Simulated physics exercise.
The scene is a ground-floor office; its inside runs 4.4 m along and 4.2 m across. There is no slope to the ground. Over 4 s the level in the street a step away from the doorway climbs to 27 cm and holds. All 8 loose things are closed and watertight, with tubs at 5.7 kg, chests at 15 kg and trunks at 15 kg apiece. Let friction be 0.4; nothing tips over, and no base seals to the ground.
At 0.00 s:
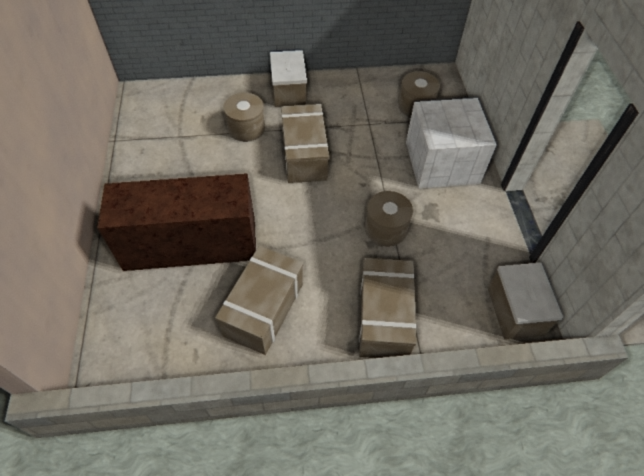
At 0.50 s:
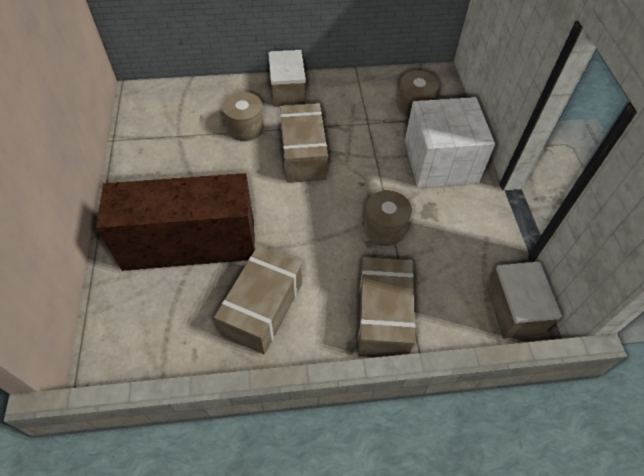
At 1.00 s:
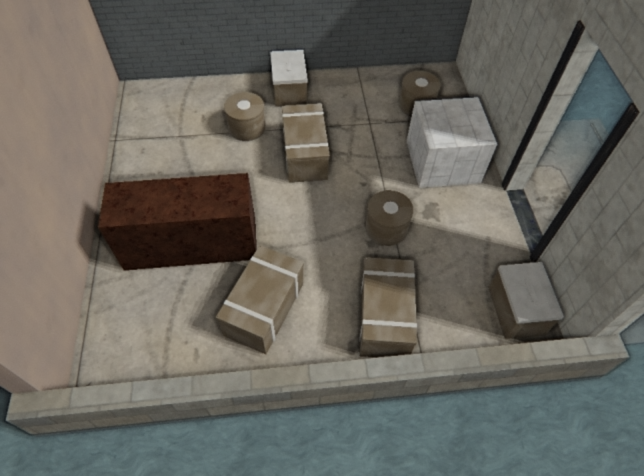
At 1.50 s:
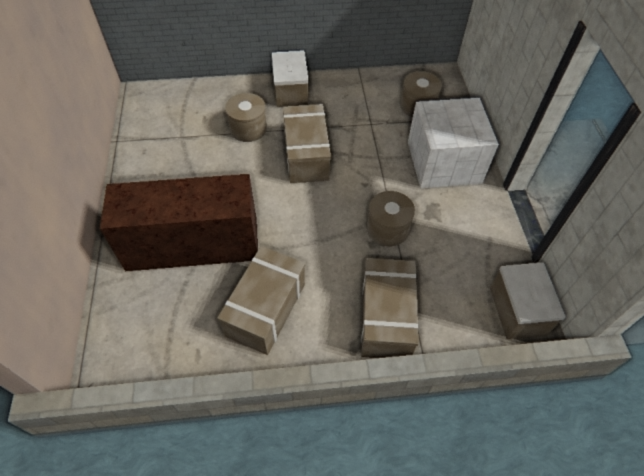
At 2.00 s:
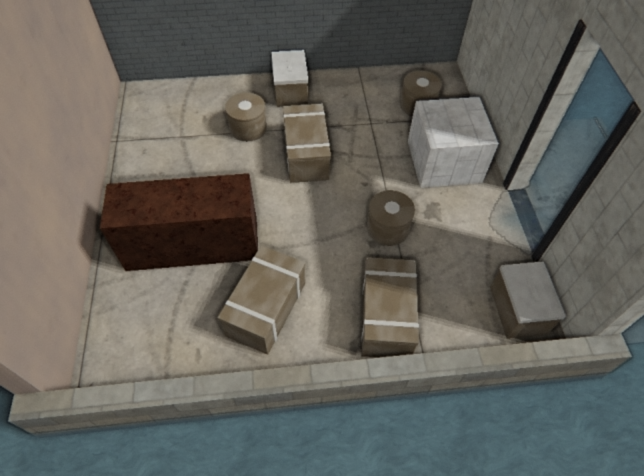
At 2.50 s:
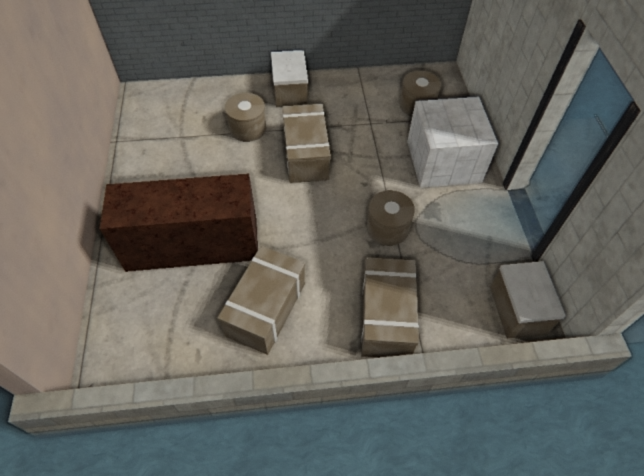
A walled room holding a long dark red block, boxes and round tubs stayed still while the ground outside turned blue with water, which then crept through the right-hand doorway onto the floor.
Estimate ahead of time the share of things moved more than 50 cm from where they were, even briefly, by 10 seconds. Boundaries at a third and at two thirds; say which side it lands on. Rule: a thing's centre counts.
It falls in the middle third.
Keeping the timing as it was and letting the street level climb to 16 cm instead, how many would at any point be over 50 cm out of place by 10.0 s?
That would give 3.
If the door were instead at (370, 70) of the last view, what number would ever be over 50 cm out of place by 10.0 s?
Then 4 of them would.
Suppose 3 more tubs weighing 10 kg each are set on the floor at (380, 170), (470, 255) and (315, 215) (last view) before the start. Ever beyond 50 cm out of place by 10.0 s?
For each in turn I get a smaller distance, a greater distance and a greater distance.
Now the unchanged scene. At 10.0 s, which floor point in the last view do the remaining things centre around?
They average out to somewhere around (280, 171).
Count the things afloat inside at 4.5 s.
Total: 1.
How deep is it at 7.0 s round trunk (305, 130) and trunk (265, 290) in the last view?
First roughly 3 cm, second roughly 13 cm.
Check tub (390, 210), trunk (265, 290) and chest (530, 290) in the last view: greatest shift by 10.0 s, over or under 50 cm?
Taking them in that order, the first is beyond the limit, the second beyond the limit and the third within the limit.
After 3.5 s 0 of 8 are over 50 cm from their spots; 0 afloat.
After 4.5 s 1 of 8 are over 50 cm from their spots; 1 afloat.
After 7.0 s 3 of 8 are over 50 cm from their spots; 2 afloat.
After 10.0 s 4 of 8 are over 50 cm from their spots, and 4 have been at some point; 5 afloat.
